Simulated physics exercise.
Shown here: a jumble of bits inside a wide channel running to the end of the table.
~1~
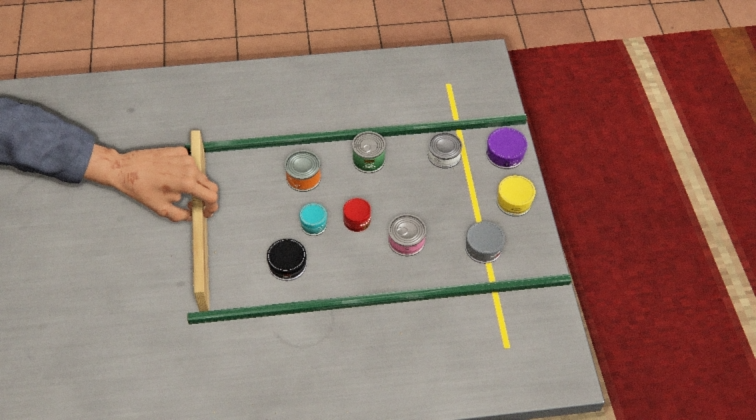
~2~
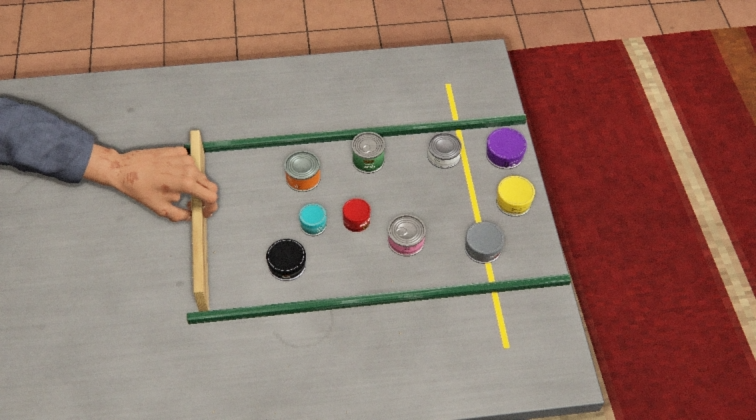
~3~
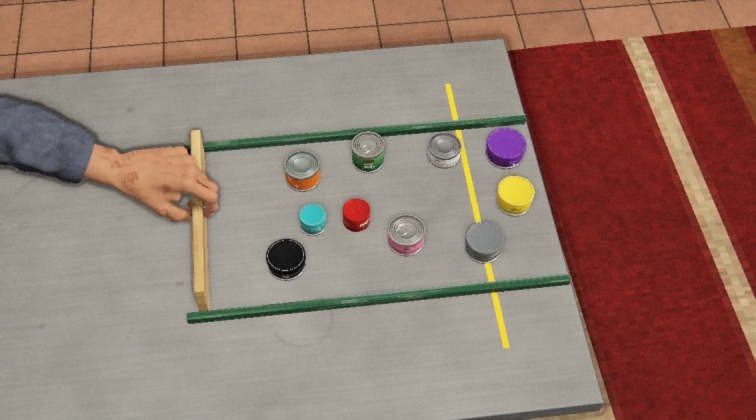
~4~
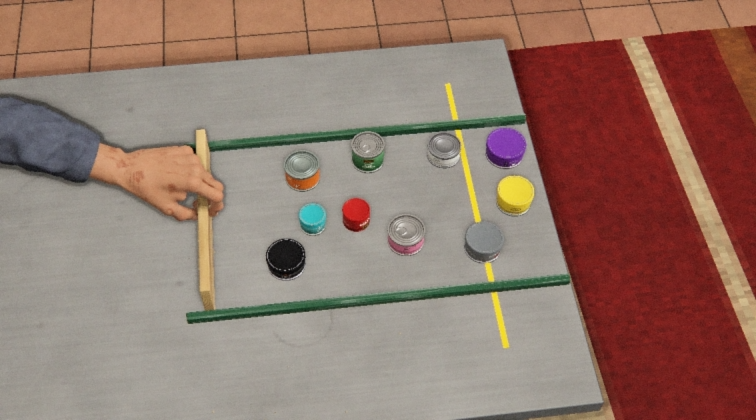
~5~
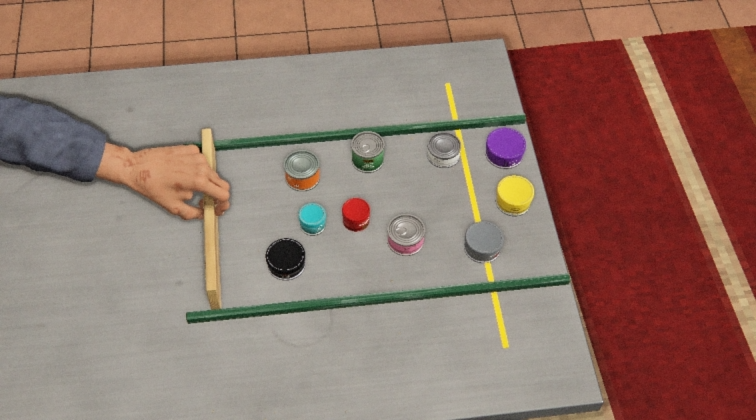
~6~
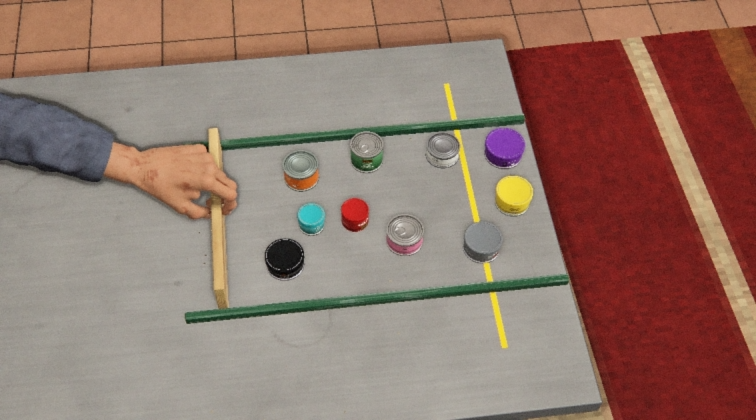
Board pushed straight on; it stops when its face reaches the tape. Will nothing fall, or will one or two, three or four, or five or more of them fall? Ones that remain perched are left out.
The push will send just one or two off the table.
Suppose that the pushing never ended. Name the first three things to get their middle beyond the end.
First the purple pot, next the yellow tin, then the grey tin.
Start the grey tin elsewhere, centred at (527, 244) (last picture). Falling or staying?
From that start the object is safe.
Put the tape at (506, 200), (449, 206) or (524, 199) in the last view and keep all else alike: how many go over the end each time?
Taken one after another, the numbers are 4, 0 and 6.
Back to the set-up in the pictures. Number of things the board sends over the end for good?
The count is 1.
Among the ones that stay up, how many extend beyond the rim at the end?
1.
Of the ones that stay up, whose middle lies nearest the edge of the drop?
Nearest at the end: The yellow tin.
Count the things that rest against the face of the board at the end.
Result: 4 in all.
Early on, none off yet; purple pot at rest near (504, 149); yellow tin at rest near (513, 196); grey tin at rest near (482, 243).
A while later, none off yet; purple pot at rest near (504, 149); yellow tin at rest near (513, 196); grey tin travelled a little near (494, 244).
Finally, the number that fall off is one or two; lost, purple pot.
